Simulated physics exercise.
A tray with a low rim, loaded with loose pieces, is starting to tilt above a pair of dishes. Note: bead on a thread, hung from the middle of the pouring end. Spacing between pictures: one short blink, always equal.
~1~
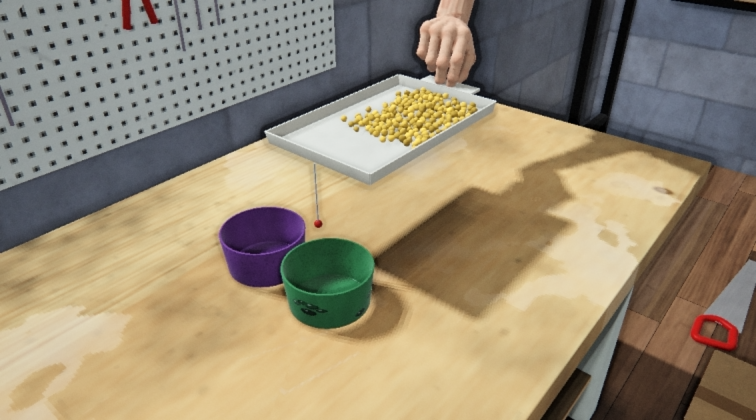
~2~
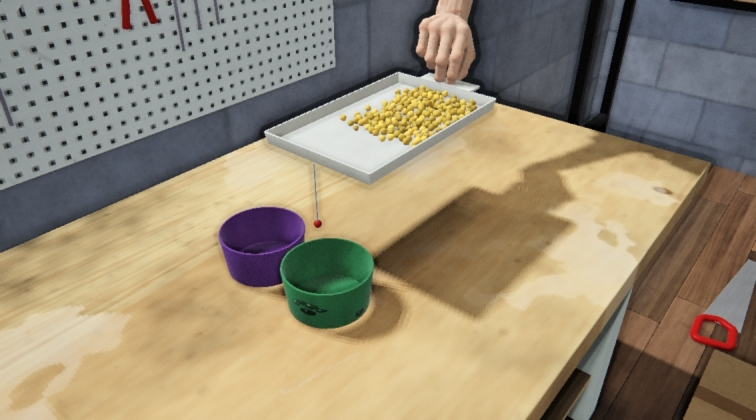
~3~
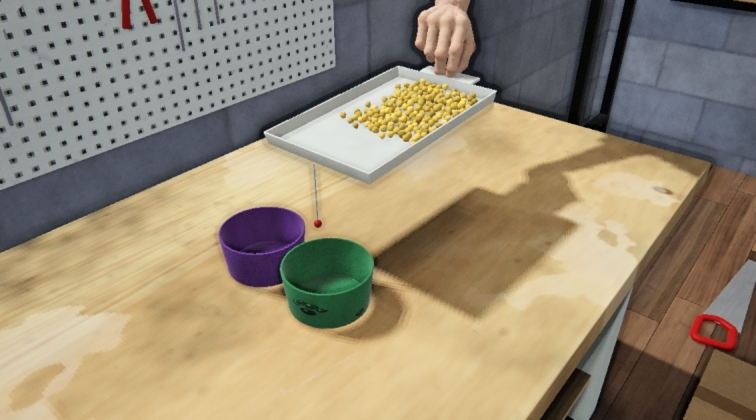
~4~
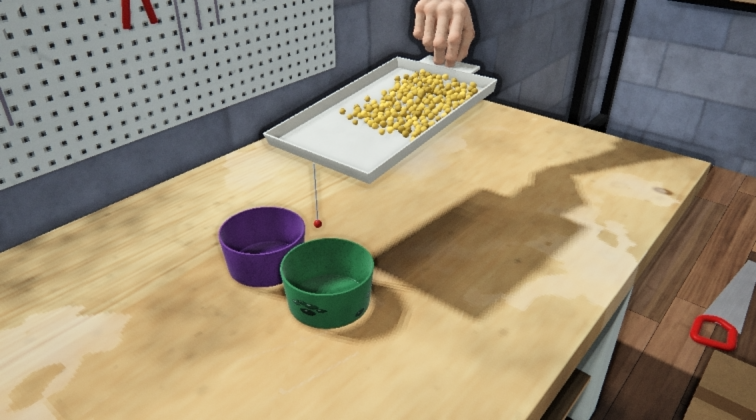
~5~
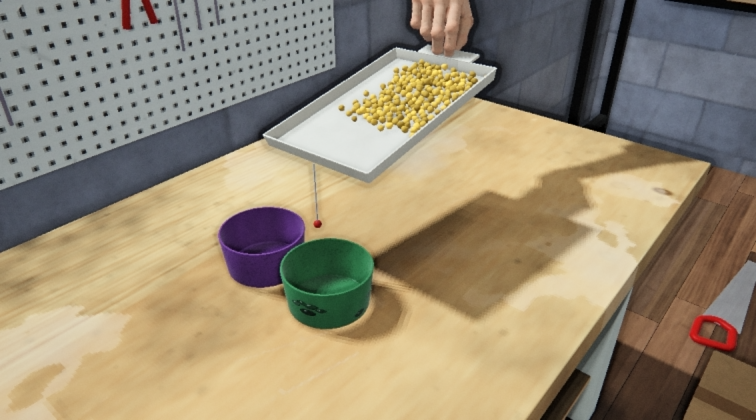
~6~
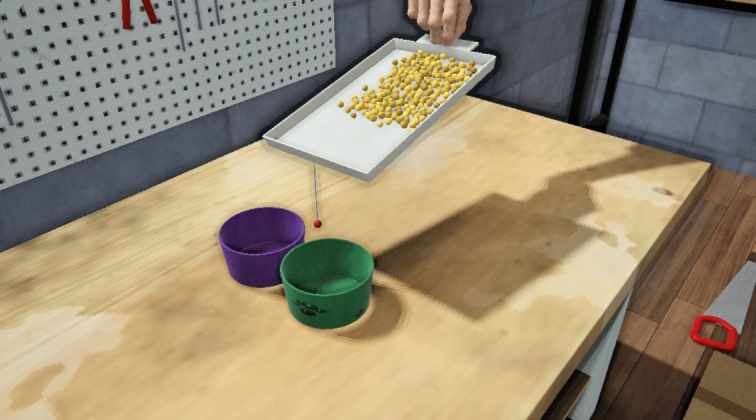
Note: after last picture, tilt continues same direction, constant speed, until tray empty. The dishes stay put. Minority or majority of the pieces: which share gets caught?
Majority.
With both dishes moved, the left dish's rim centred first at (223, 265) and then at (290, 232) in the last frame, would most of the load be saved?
The first place gets a lesser share, the second the greater share.
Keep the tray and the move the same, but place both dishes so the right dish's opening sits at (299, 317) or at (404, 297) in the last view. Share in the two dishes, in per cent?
Close to 10 in a hundred, then close to 30 in a hundred.
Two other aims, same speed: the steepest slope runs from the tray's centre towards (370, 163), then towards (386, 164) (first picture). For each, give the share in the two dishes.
Near 60 % and 30 %.
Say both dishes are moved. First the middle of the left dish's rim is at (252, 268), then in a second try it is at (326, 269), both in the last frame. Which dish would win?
Try 1: The leftmost dish; try 2: The leftmost dish.
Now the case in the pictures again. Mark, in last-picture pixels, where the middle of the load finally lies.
Last view, resting centre - approx. (270, 267).
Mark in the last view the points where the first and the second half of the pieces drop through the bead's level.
For the early half I get (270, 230), and for the late half (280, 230).
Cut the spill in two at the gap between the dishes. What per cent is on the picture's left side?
Estimate: About 90 per cent.
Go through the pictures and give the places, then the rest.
The first frame shows corners of the pouring end near (268, 131) and (370, 172), level; middle of the load near (419, 116), puffed corn balls; left dish near (231, 264); right dish near (296, 303); bead on its thread near (318, 224).
The second frame shows corners of the pouring end near (268, 131) and (369, 172), level; middle of the load near (418, 115).
The third frame shows corners of the pouring end near (267, 132) and (369, 172), tipped barely, lowest at the left corner; middle of the load near (418, 110).
The fourth frame shows corners of the pouring end near (267, 133) and (368, 171), tipped a little, lowest at the left corner; middle of the load near (418, 103).
The fifth frame shows corners of the pouring end near (266, 134) and (367, 171), tipped a little, lowest at the left corner; middle of the load near (417, 96).
The sixth frame shows corners of the pouring end near (266, 135) and (366, 171), tipped a little, lowest at the left corner; middle of the load near (416, 88); left dish near (231, 264); right dish near (295, 304).
Shortly afterwards, tray tipped steeply; the bulk on the tray; only a few in the right dish; a little in the left dish; only a few outside both; a little in the air.
Next, tray tipped right over; near two thirds on the tray; a little in the right dish; near a quarter in the left dish; only a few outside both; a little in the air.
Some moments later, tray tipped past a quarter turn; near a quarter in the right dish; near two thirds in the left dish; a little outside both; only a few in the air.
In the end, tray tipped past a quarter turn; near a quarter in the right dish; near two thirds in the left dish; a little outside both; only a few in the air.
